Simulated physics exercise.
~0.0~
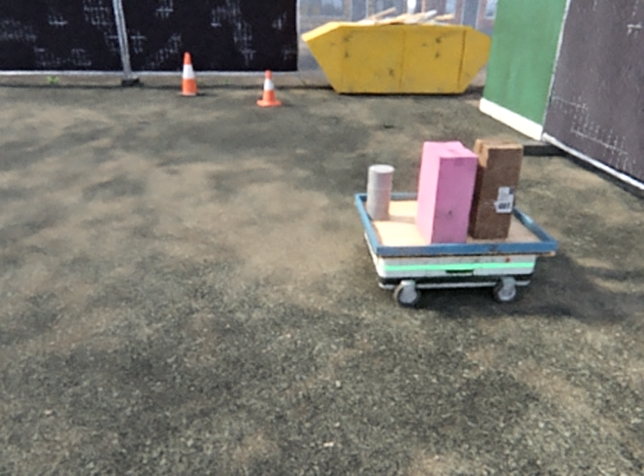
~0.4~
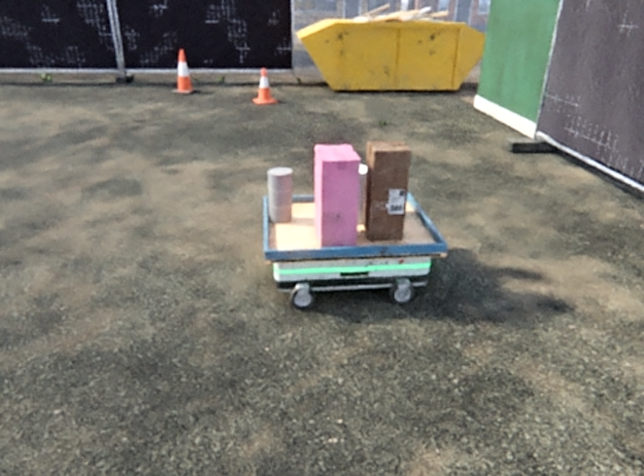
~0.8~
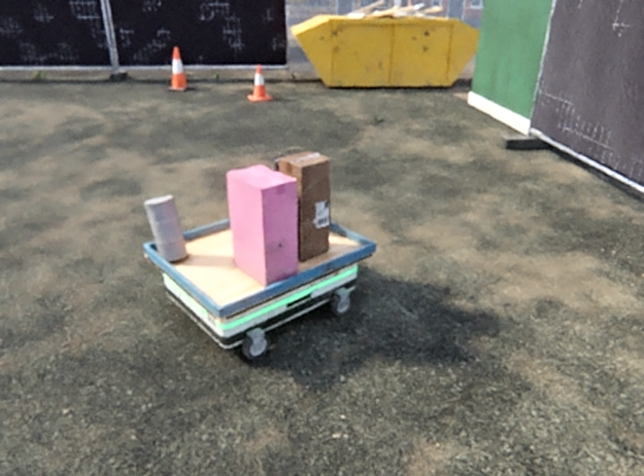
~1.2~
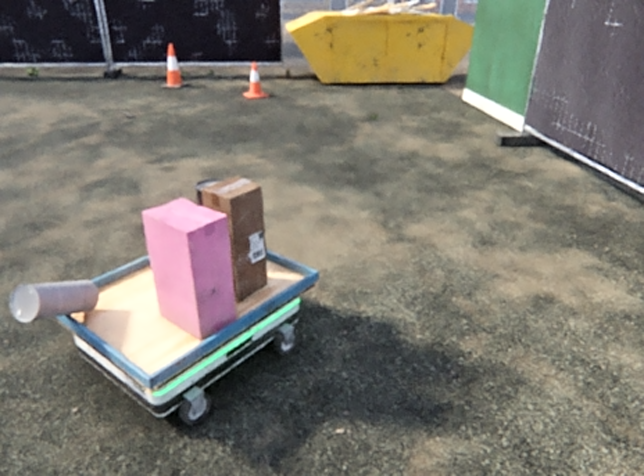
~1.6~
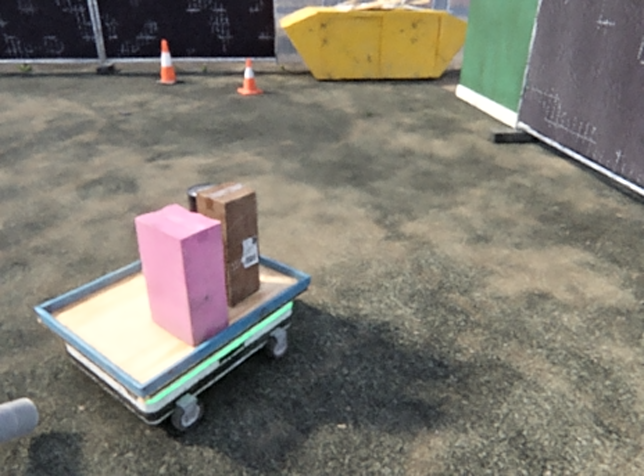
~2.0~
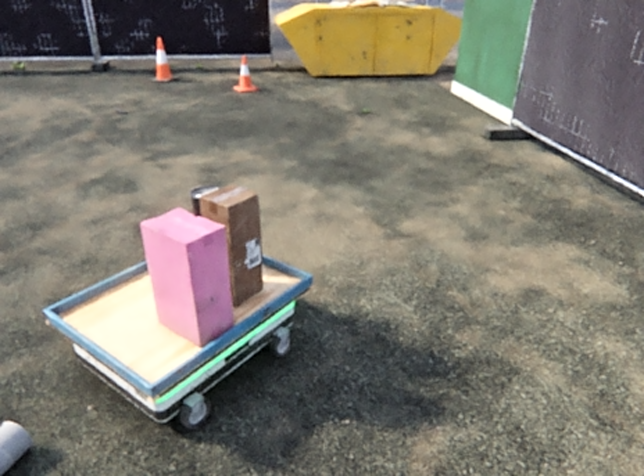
The video shows a wheeled cart carrying a pink box, a brown box and smaller canisters leftward across rough ground while turning. A grey canister tips and falls off the left side onto the ground, and the cart stops with both boxes still upright.
